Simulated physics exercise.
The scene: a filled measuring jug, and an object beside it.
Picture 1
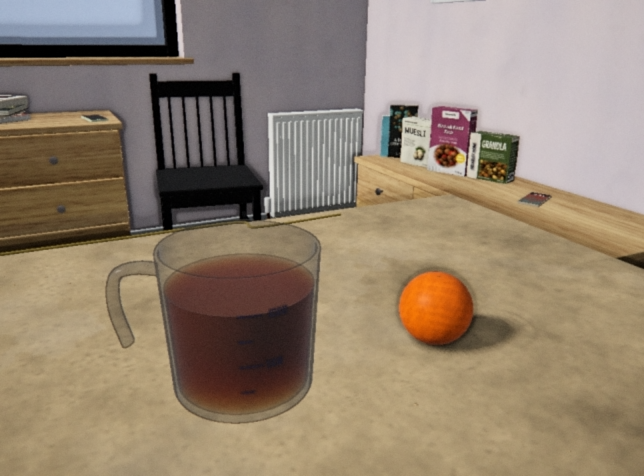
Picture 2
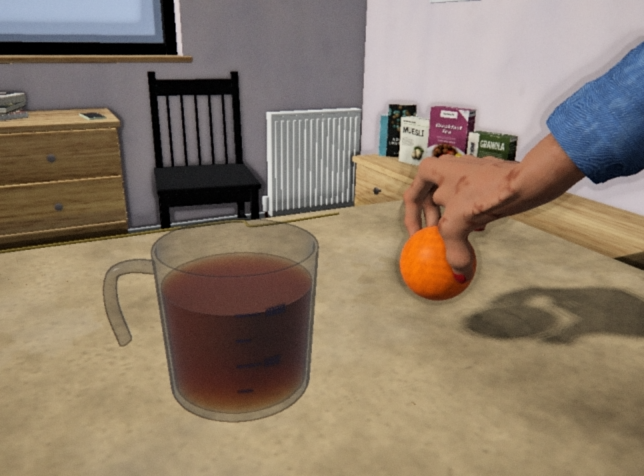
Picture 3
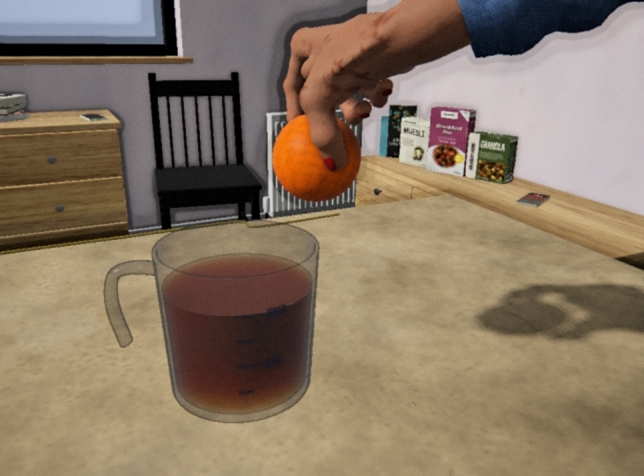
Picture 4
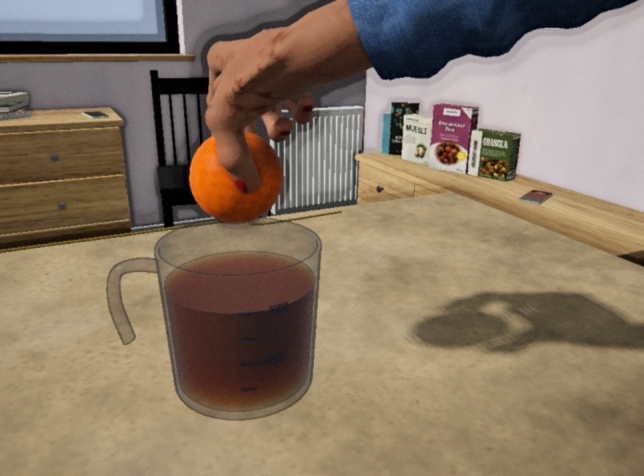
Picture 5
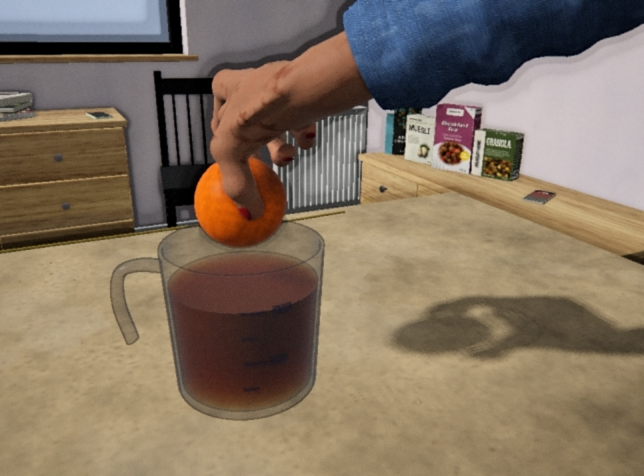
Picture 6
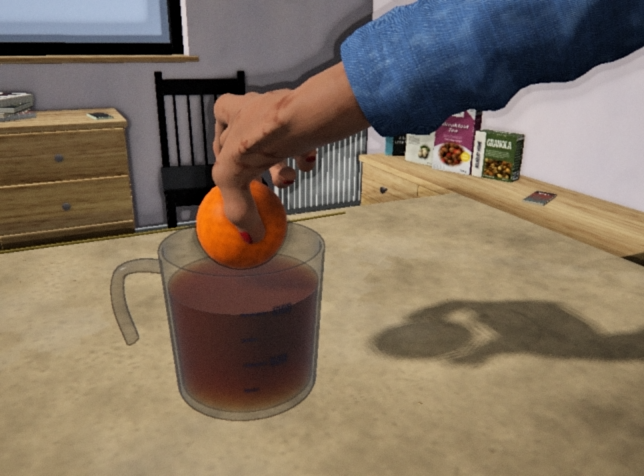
To begin with, an orange rests on a tabletop to the right of a clear measuring jug holding dark reddish-brown liquid. A hand in a blue sleeve grasps the orange, lifts it and carries it left over the jug, then lowers it to just above the liquid's surface, still gripping it.
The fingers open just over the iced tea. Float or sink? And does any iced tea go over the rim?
The thing bobs on top; the measuring jug keeps it all in.
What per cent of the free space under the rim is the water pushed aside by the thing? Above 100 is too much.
Near 40 in a hundred.
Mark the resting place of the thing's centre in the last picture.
At about (245, 287).
A moment on, the orange enters the iced tea; the measuring jug is about three quarters full.
Further on, the orange comes up again; the measuring jug is nearly full.
When it is over, the orange is afloat; the measuring jug is nearly full; none went over.
